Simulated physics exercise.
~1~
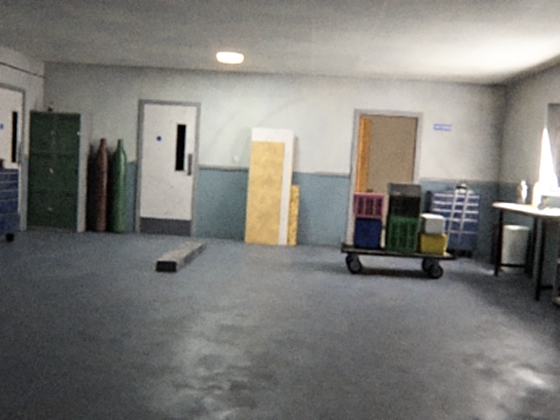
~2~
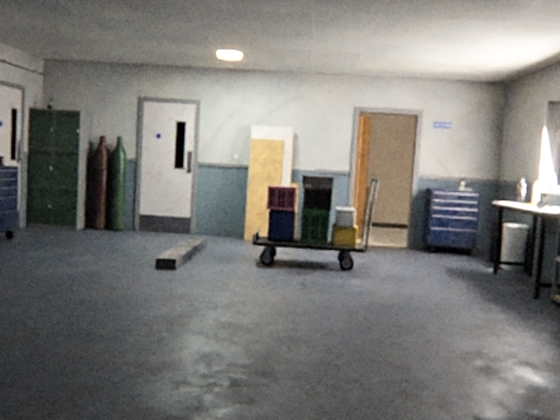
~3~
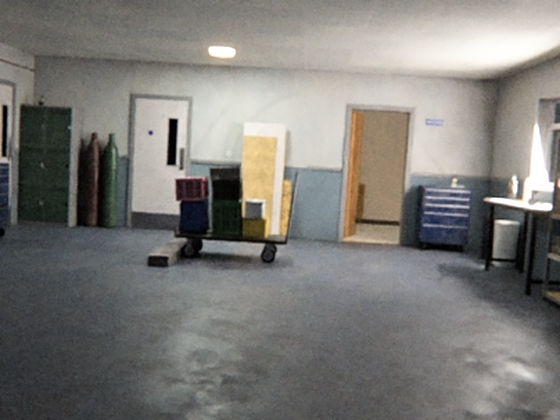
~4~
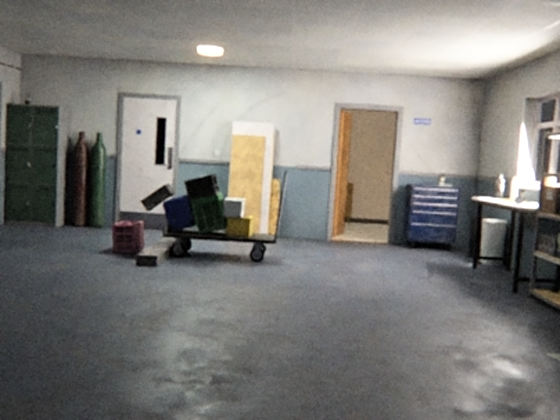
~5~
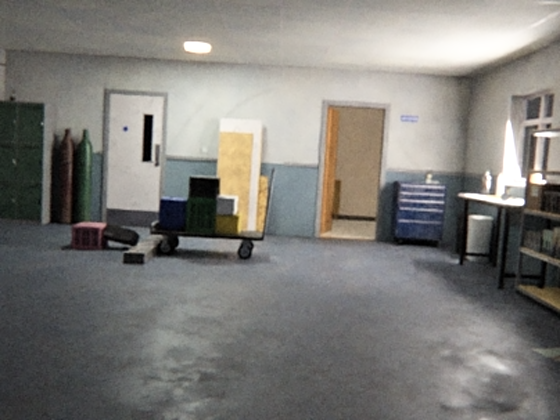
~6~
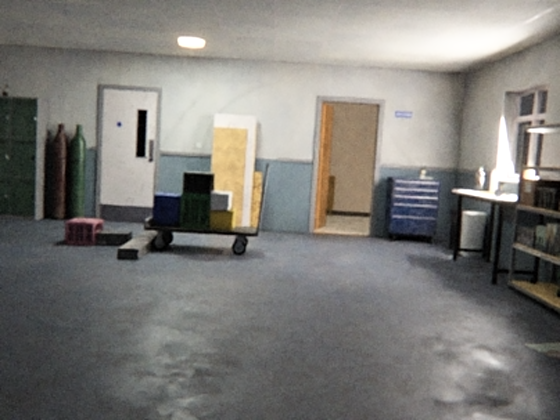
A loaded cart rolls left, stops against a kerb, and two crates tumble to the floor.
